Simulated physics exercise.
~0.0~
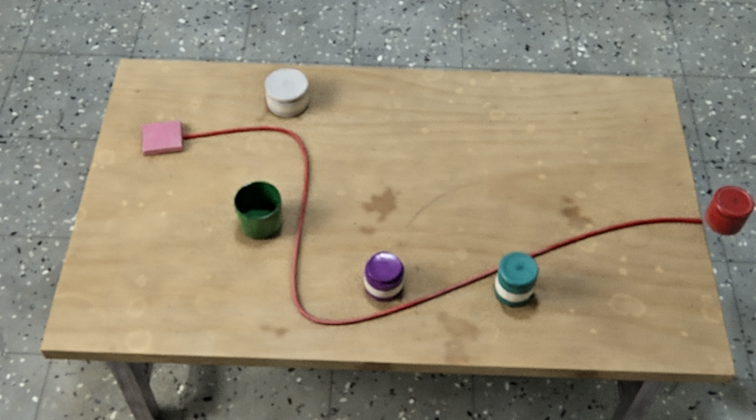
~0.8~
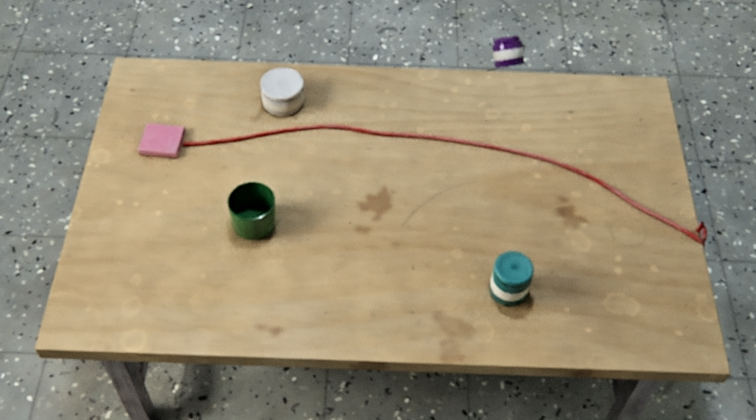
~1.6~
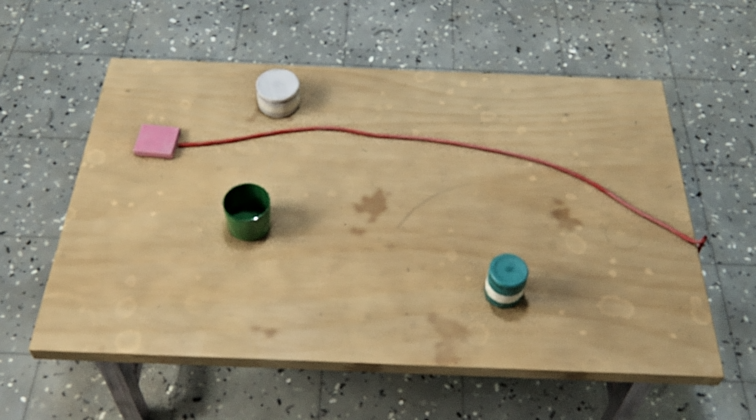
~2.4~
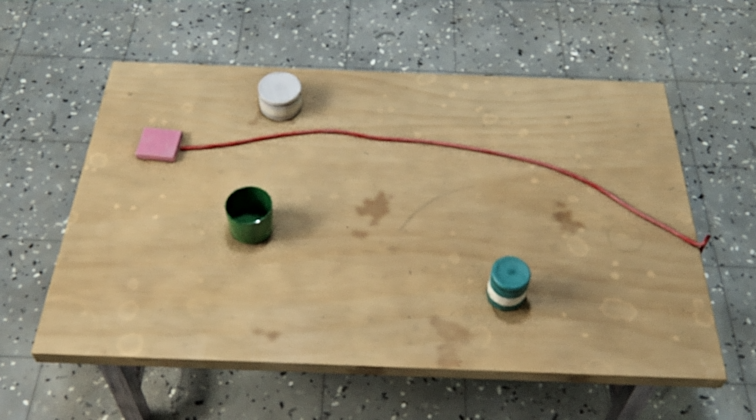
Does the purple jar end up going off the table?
Yes, it travels a long way from its starting spot, going past the far edge of the table and out of sight.
